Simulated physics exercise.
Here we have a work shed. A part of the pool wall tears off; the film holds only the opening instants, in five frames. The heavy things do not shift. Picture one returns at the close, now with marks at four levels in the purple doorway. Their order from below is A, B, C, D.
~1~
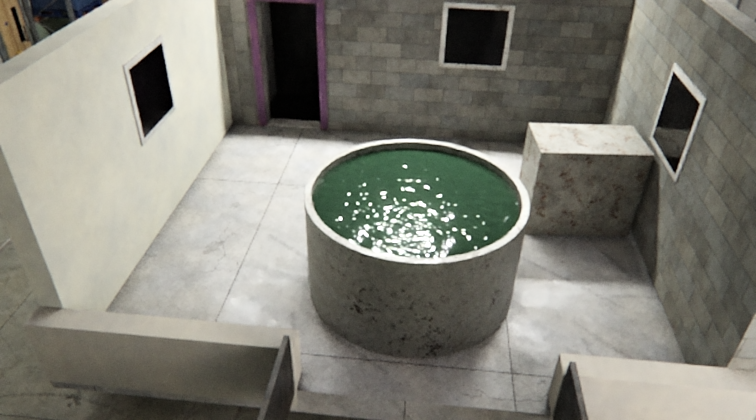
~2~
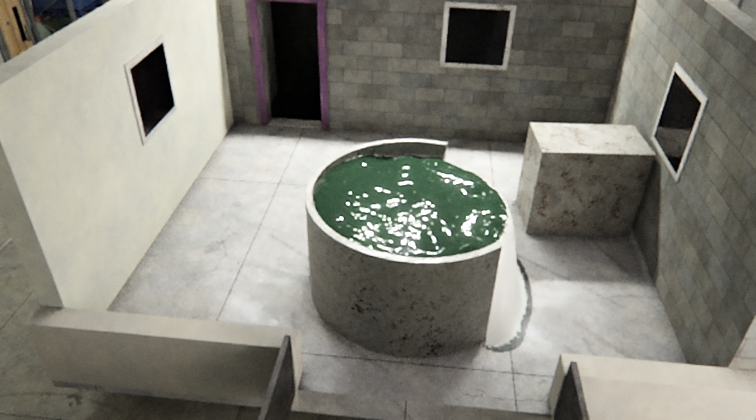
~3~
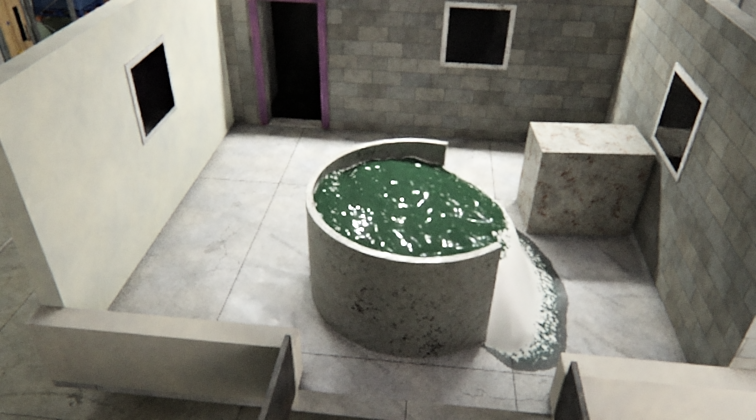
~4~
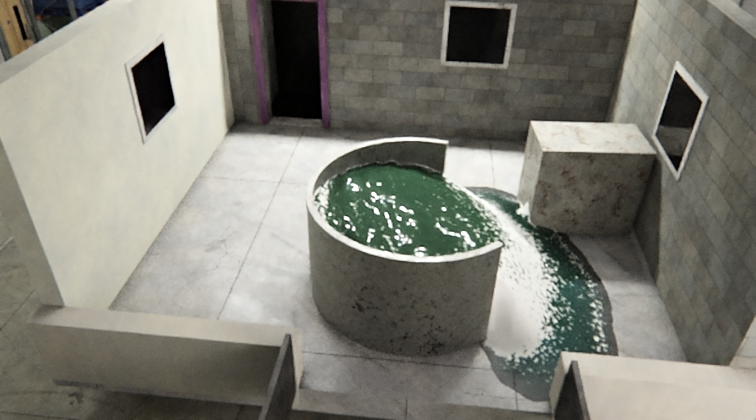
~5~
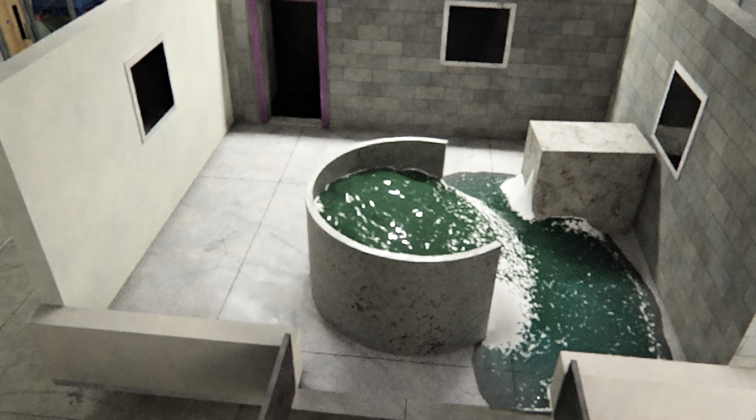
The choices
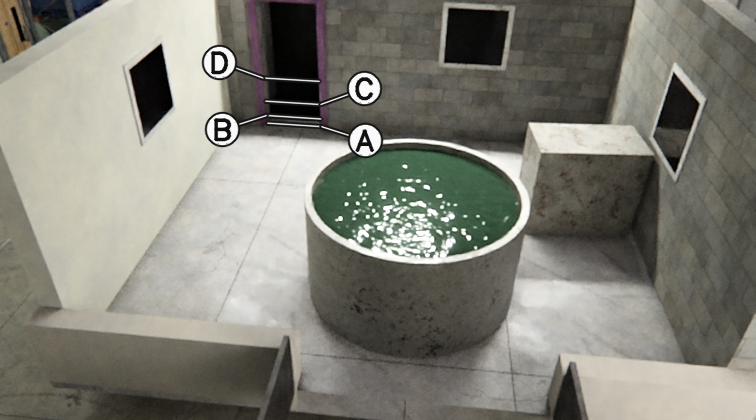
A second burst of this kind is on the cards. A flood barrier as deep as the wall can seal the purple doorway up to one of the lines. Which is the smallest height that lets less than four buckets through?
B.
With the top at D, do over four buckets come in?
No, that is safe.
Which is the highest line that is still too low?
Here it is line A.
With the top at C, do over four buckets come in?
No, that is safe.
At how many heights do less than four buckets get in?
Three of the four.
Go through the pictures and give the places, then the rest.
The first frame shows water in the pool at rest, its middle at (416, 198); foot of the purple doorway at (294, 127); open gate at (427, 337).
In the second frame, 3 % of the ground under water, visible out to (517, 309).
In the third frame, 7 % of the ground under water, visible out to (553, 324).
In the fourth frame, 15 % of the ground under water, visible out to (606, 330).
In the fifth frame, water covers 23 % of the ground, its front hidden from here.
In white, A at (294, 124); B at (293, 117); C at (292, 102); D at (291, 79); from the bottom up A, B, C, D.
For line A, about 9 bucketfuls get in.
For line B, nothing gets over.
For line C, nothing gets over.
For line D, nothing gets over.
